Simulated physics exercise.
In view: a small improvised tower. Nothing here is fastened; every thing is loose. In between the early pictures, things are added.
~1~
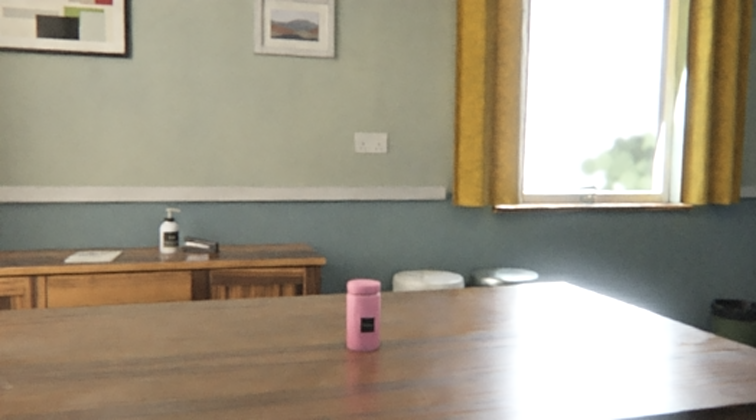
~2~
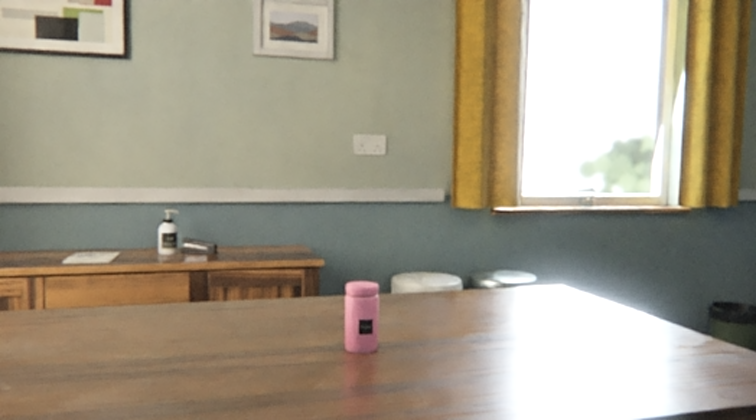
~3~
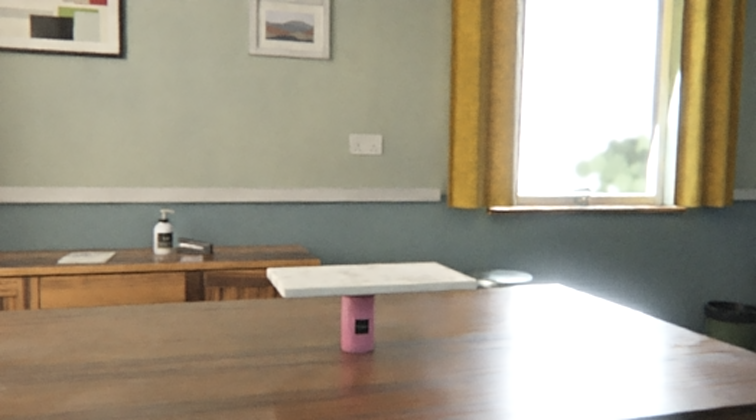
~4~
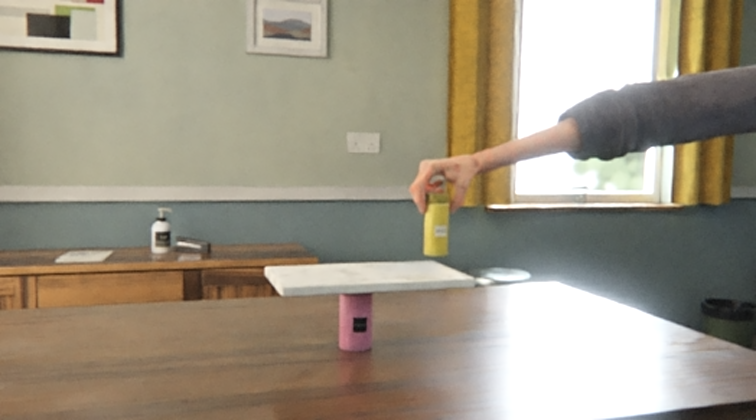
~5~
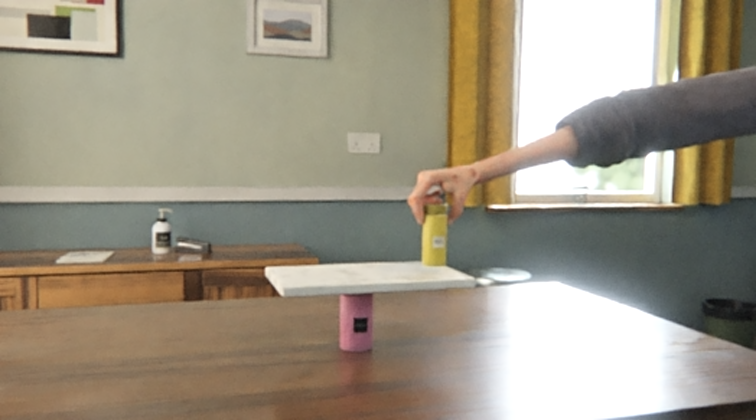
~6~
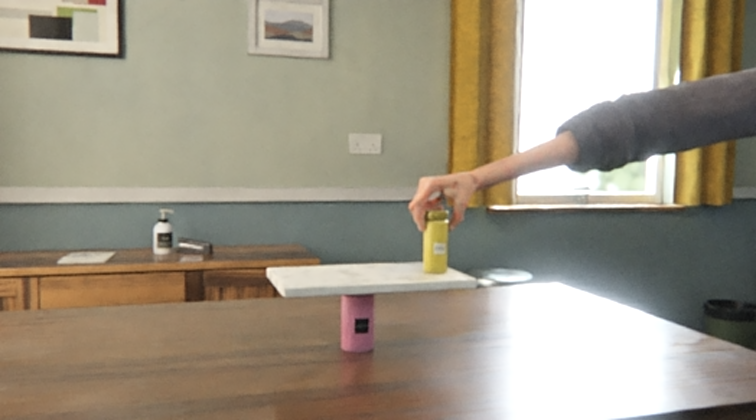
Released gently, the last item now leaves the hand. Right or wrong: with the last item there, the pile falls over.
Right, it falls over.
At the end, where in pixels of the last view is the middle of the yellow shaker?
The object ends up somewhere around (472, 330).
Then, 0.30 s on from there, yellow shaker now fallen; white lid turned 15° from how it was put.
Then, 0.50 s on from there, white lid turned 50° from how it was put.
Then, 0.60 s on from there, white lid turned 49° from how it was put.
Then, 1.50 s on from there, white lid turned 45° from how it was put.
In the end, fallen, yellow shaker; toppled in the stack, white lid; pink jar unmoved. At the end, from the last picture's camera, yellow shaker near (472, 330). The stack comes apart.
